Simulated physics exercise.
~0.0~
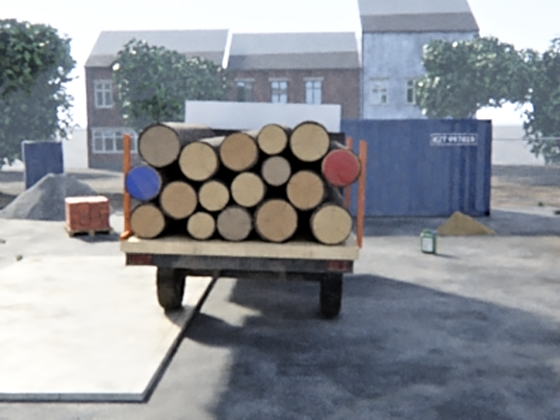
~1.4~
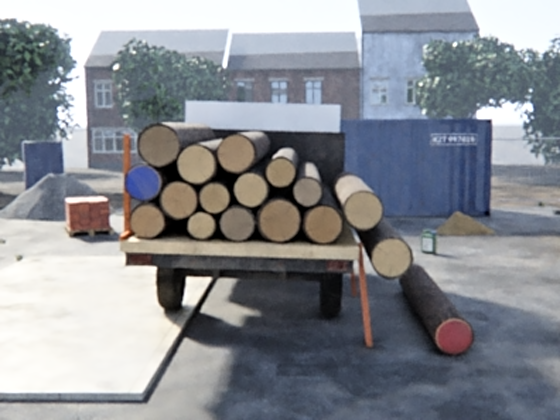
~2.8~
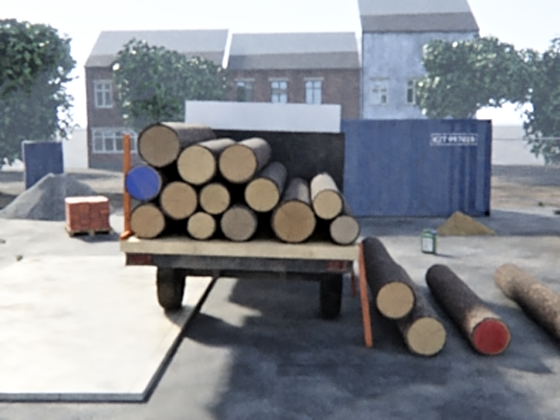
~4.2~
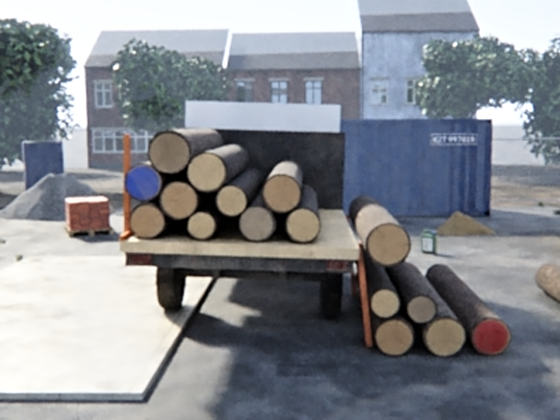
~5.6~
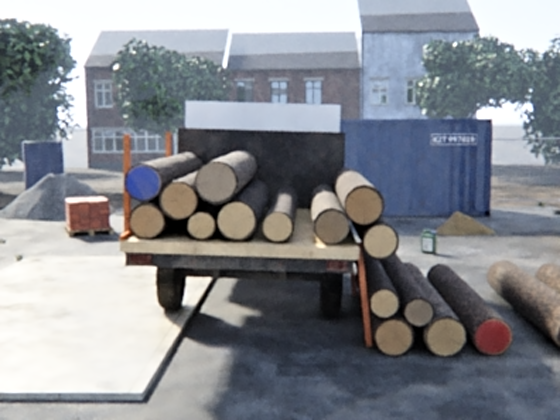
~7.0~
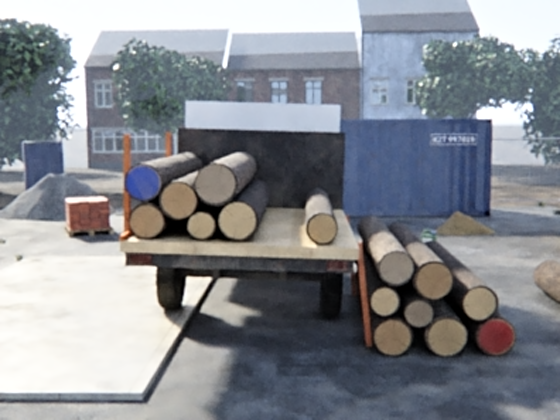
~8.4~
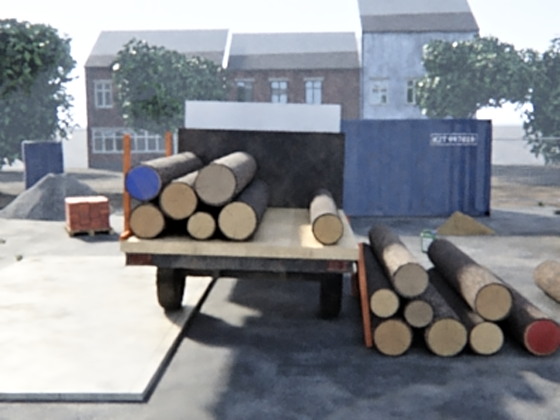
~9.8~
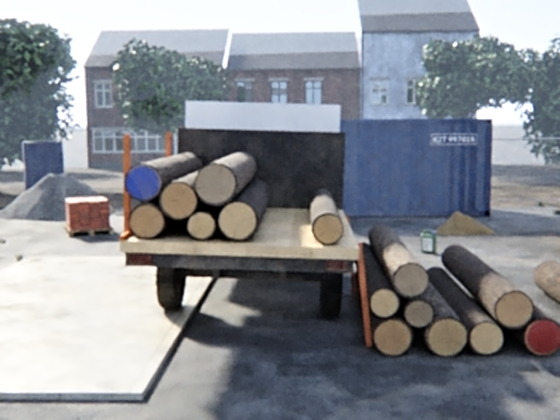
A flatbed lorry stacked with logs lost its right-hand posts, and the red-ended log tumbled off that side, followed by many others that piled up on the ground, while the blue-ended log stayed aboard with a few more.
